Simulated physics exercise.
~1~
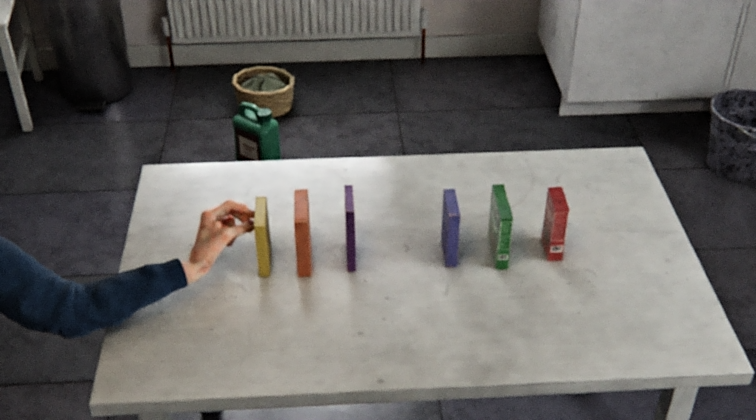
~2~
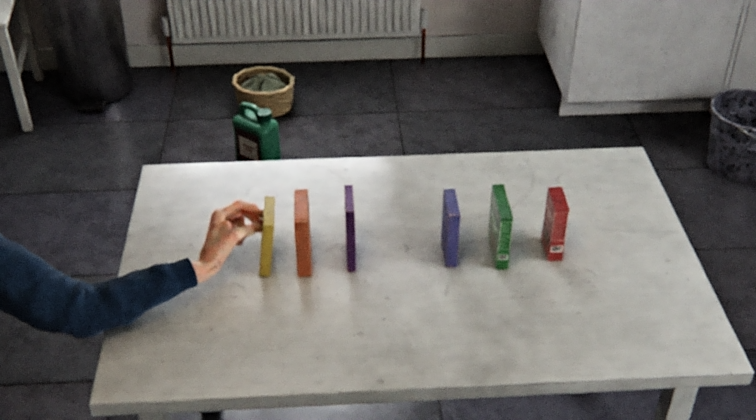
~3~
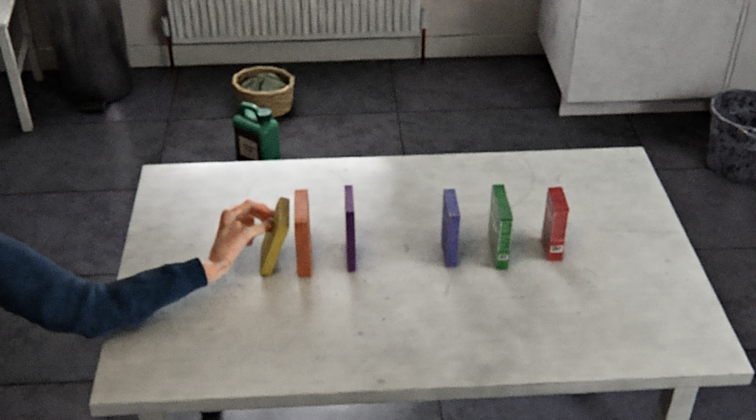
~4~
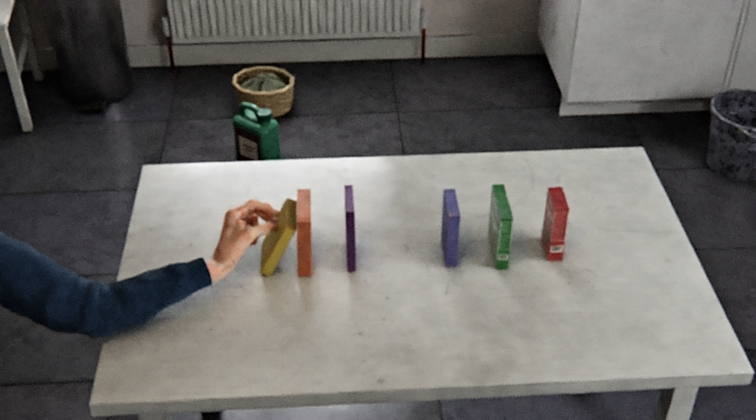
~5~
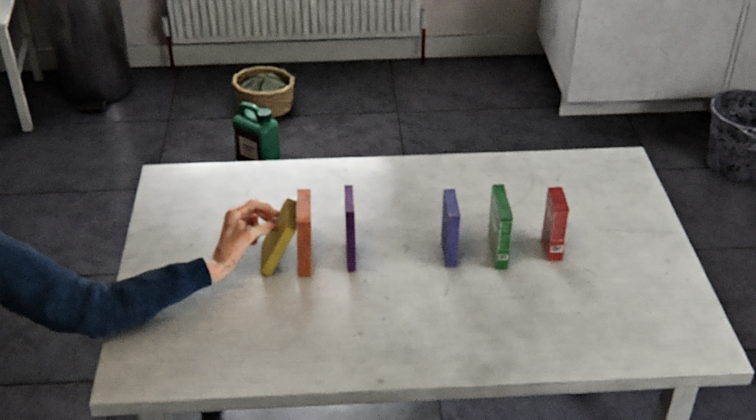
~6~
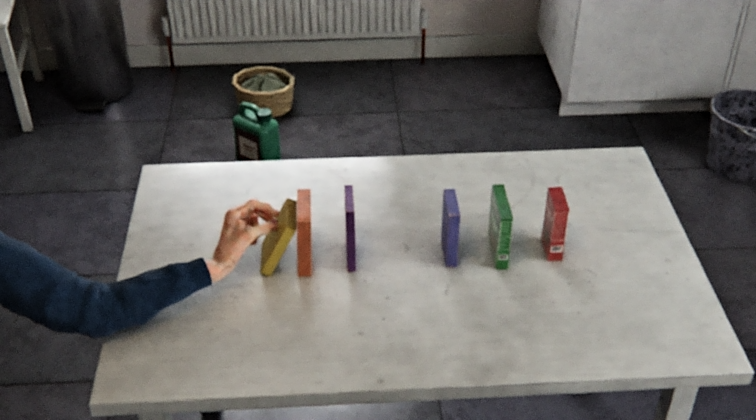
A hand tips the yellow block right until it leans against the upright orange block.
